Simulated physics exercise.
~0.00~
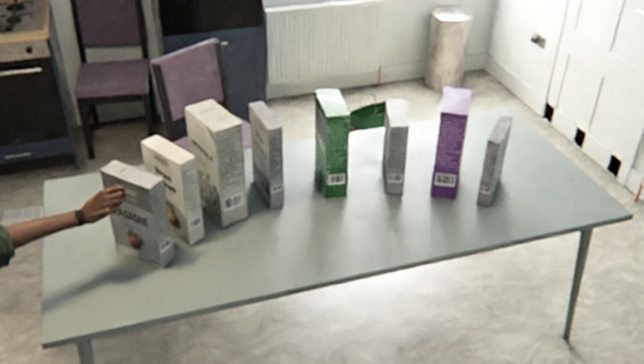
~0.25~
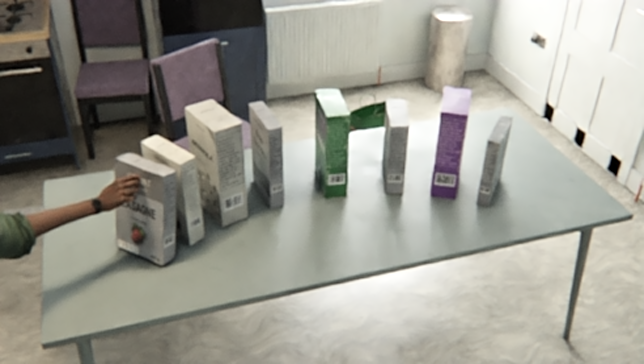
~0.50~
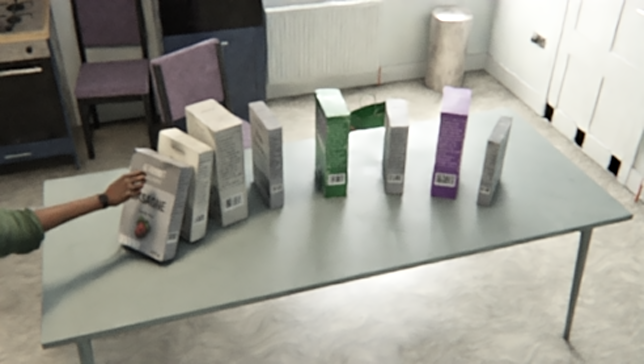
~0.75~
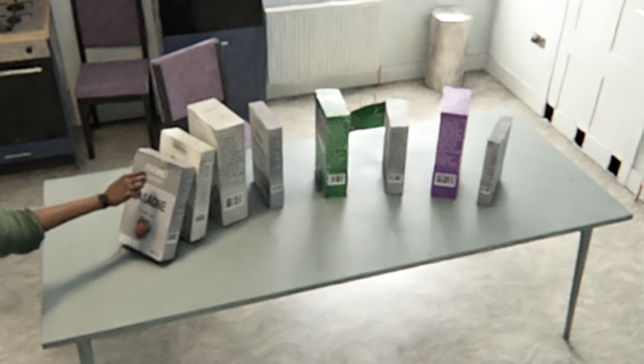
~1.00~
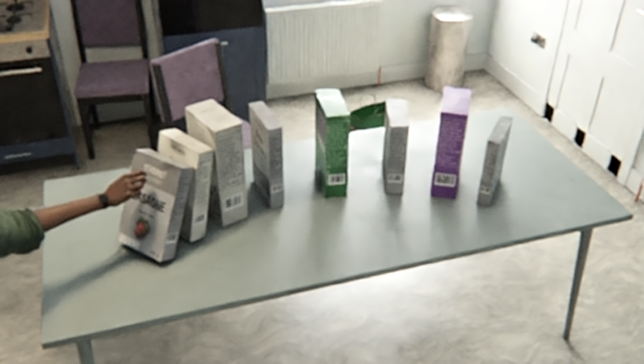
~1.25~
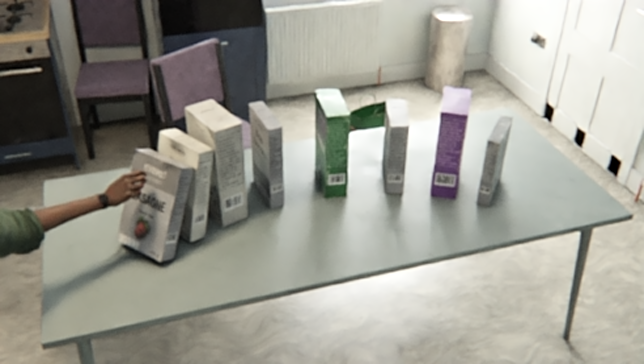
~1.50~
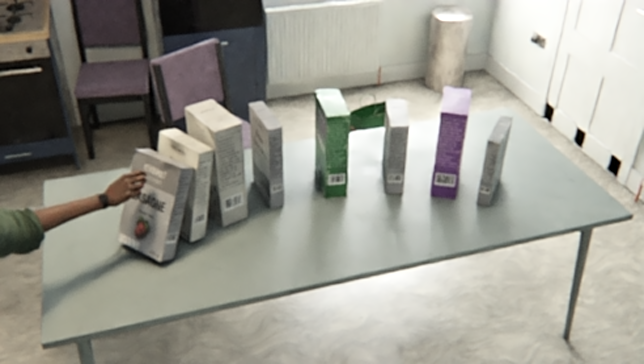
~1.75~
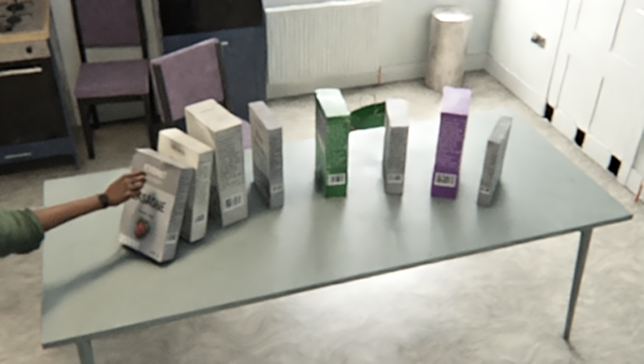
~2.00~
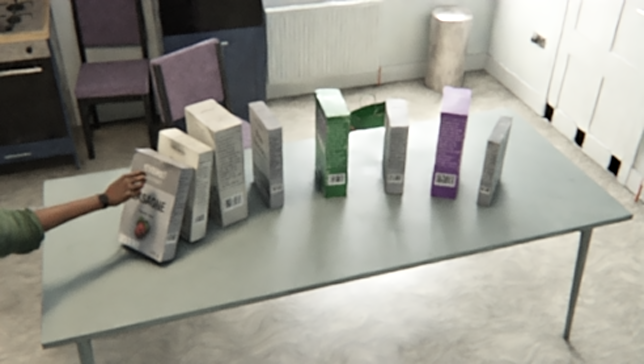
We see a hand push the leftmost of several cereal boxes standing on a table, tipping it right against its neighbour, which leans slightly. The hand stays on the first box as movement stops, and the rest, including the green and purple boxes, remain standing.
